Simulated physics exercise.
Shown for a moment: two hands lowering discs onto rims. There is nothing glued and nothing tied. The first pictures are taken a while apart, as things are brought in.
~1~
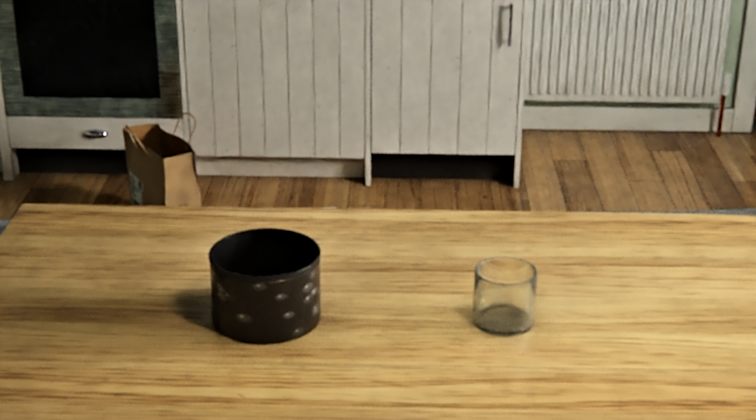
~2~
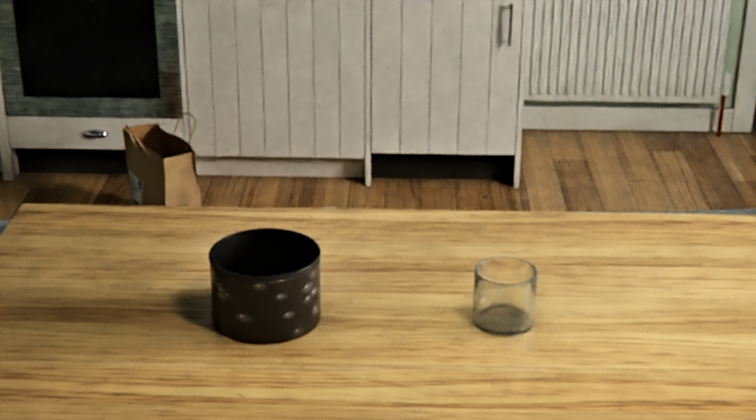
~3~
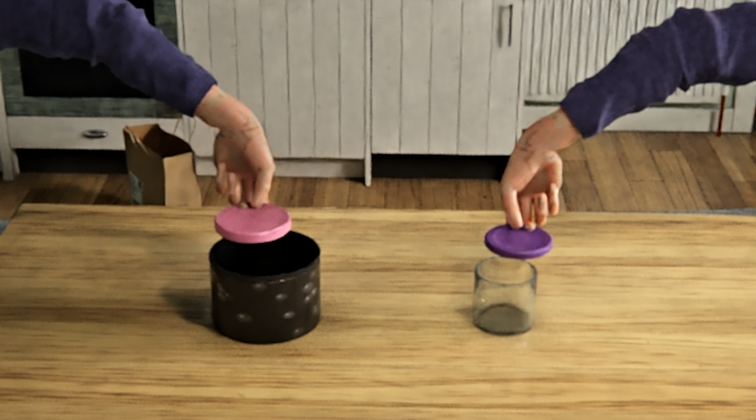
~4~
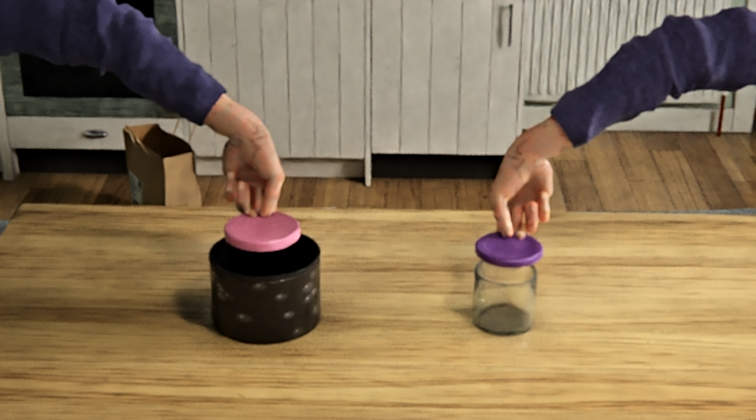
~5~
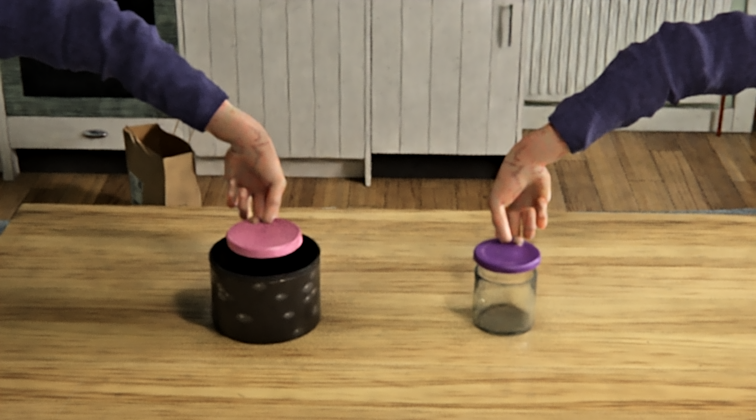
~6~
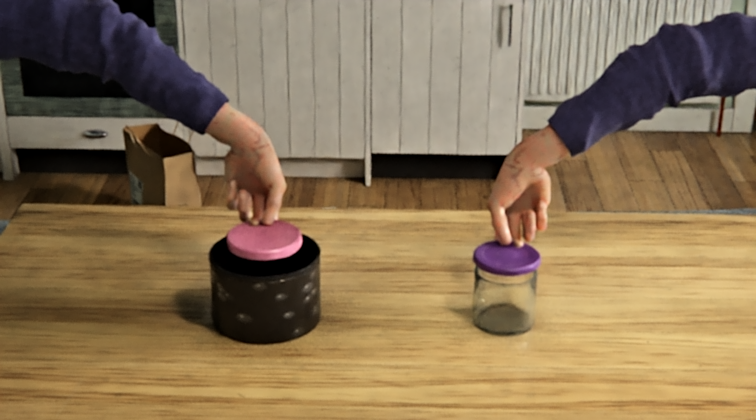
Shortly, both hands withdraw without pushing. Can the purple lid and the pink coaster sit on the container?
In the end, the purple lid bridges the mouth, while the pink coaster goes through the mouth.
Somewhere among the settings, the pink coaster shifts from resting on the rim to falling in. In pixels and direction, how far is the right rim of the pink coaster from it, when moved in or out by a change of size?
About 16 pixels right.
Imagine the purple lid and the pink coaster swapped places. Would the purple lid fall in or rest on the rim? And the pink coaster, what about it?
Swapped, the purple lid tumbles in and the pink coaster does not fall in.
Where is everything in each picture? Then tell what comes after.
The first picture shows left jar (266, 285).
The second picture shows right glass (505, 296).
The third picture shows still on the way; purple lid (519, 241); left jar (266, 285).
The fourth picture shows still on the way; pink coaster (262, 231); right glass (505, 296).
The fifth picture shows still on the way; purple lid (507, 255); left jar (266, 285).
The sixth picture shows in place, still held; purple lid (507, 258); pink coaster (264, 239); right glass (505, 296).
Then, 0.14 s past the last view, purple lid sitting on the rim near (506, 266); pink coaster travelled a little near (265, 268).
Finally, the purple lid covers the opening, near (506, 266); the pink coaster drops inside, near (267, 309).
